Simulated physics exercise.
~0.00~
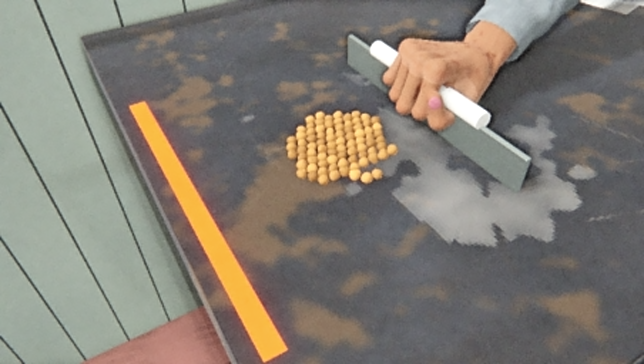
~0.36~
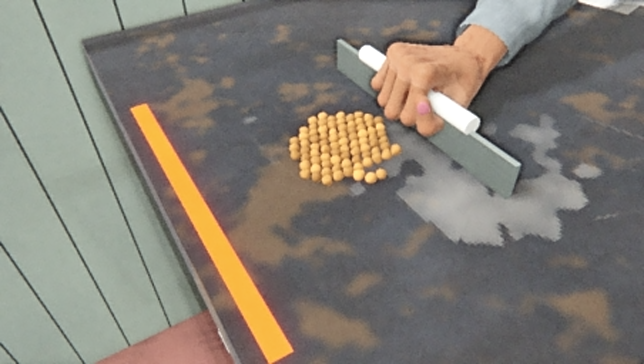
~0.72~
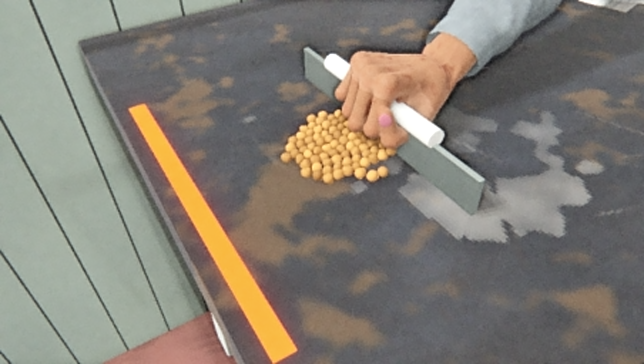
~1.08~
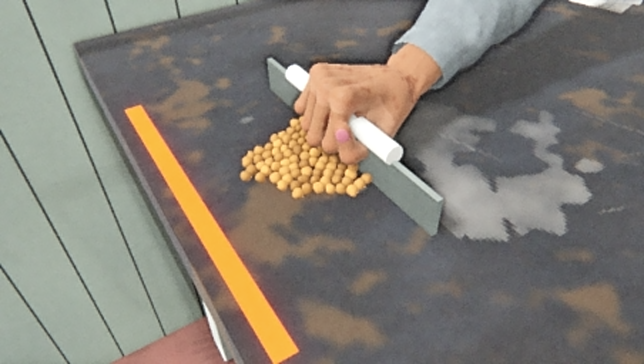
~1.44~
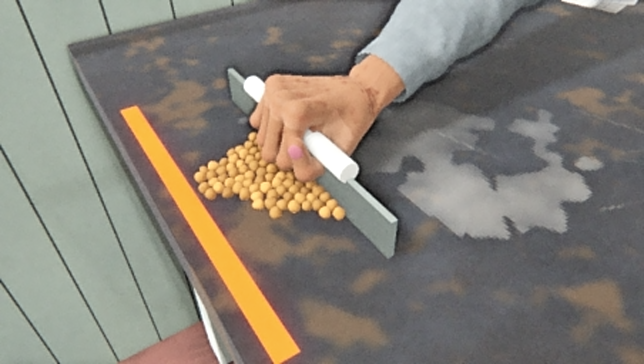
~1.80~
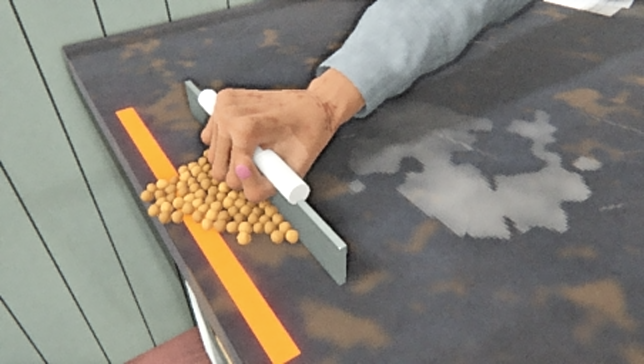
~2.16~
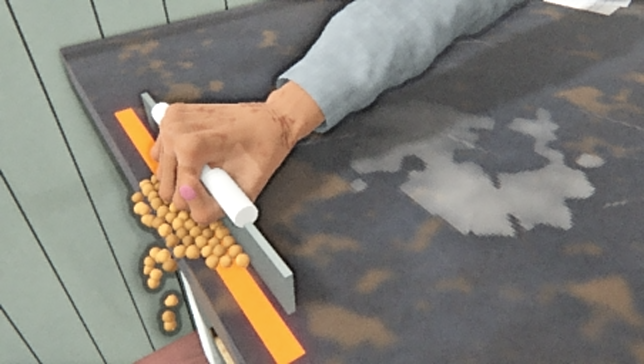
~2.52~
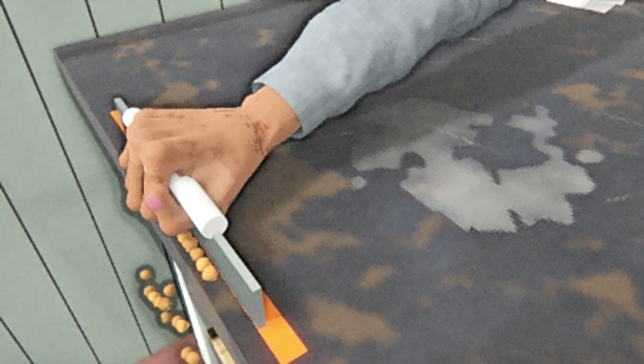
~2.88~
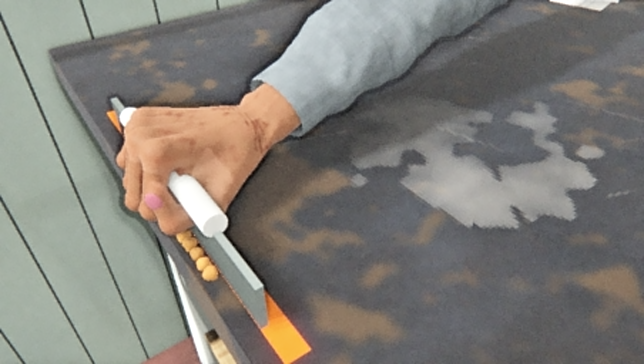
A hand holding a scraper with a white handle pushed a heap of small tan balls left across a dark, blotchy table and over the orange tape, stopping there after most had tumbled off the edge and a few were left beside the blade.
